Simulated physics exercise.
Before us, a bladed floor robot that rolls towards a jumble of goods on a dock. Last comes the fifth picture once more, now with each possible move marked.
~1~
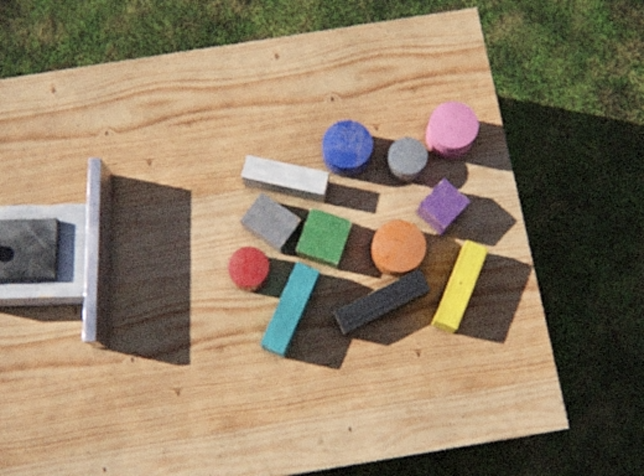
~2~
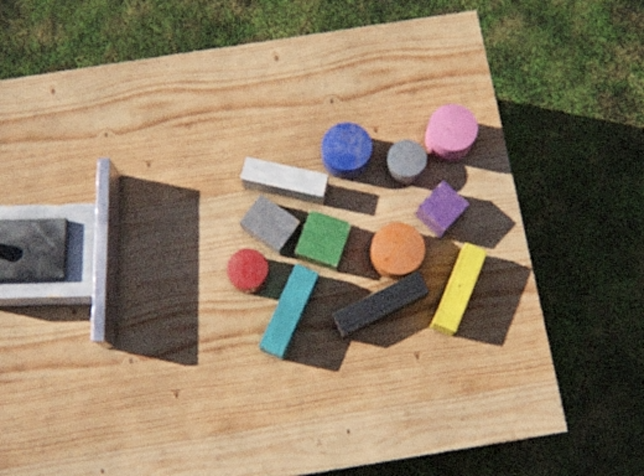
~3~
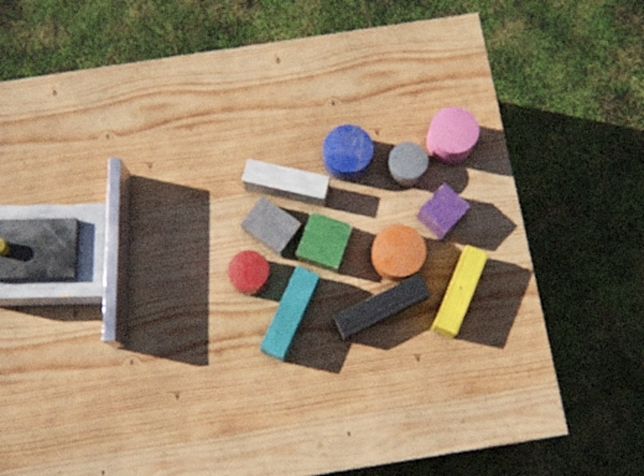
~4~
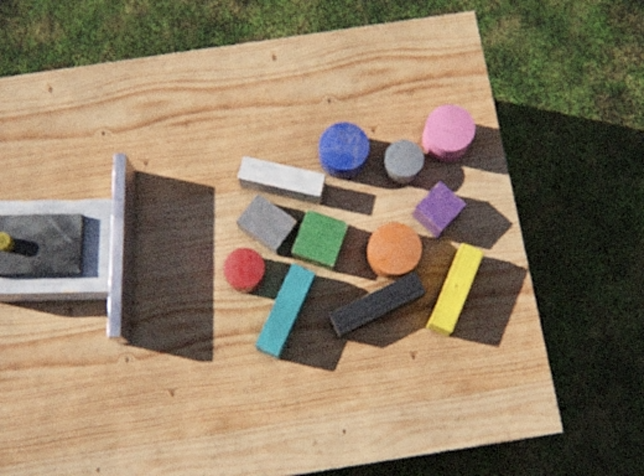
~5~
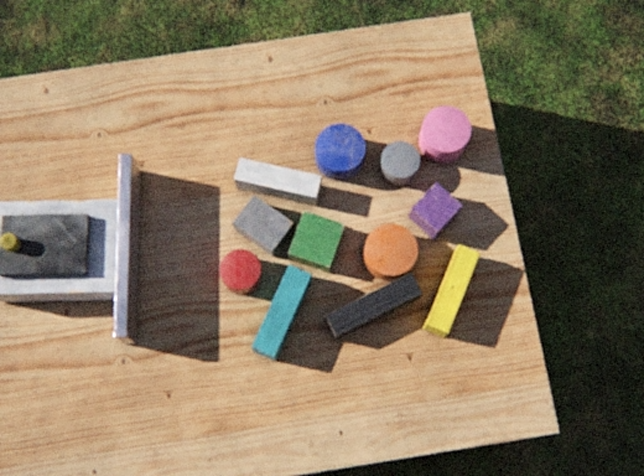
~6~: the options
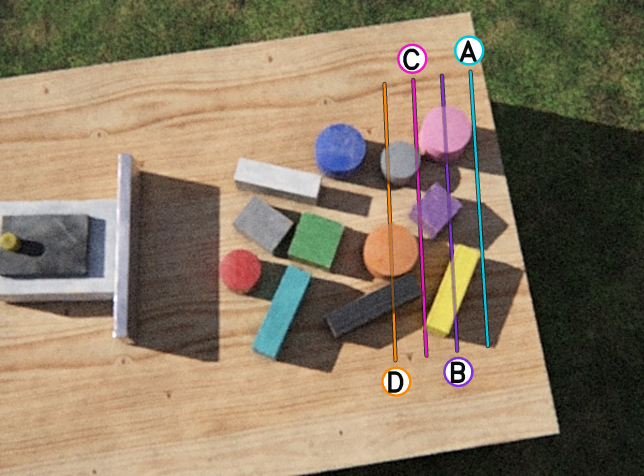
In the video, a grey device with a wide, flat blade creeps a short way to the right across a wooden surface, towards a motionless group of coloured blocks, bars and round pieces, without touching them.
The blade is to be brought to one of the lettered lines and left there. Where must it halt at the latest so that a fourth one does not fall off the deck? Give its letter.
Line B.
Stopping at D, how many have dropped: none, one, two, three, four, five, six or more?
The count is none.
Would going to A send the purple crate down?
Yes.
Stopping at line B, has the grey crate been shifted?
By then, yes.
On the marked copy, A at (479, 204); B at (449, 208); C at (420, 213); D at (390, 217).
Following B. Soon after the start, robot (170, 227); white bar (293, 182); green crate (322, 242).
Later, robot (287, 209); pink canister (450, 130); yellow stick (473, 310).
In the end, robot (380, 195); pink canister over the edge; purple crate over the edge; two fallen.
As for the rest, A drops six; C is within the limit but short; D is within the limit but short.
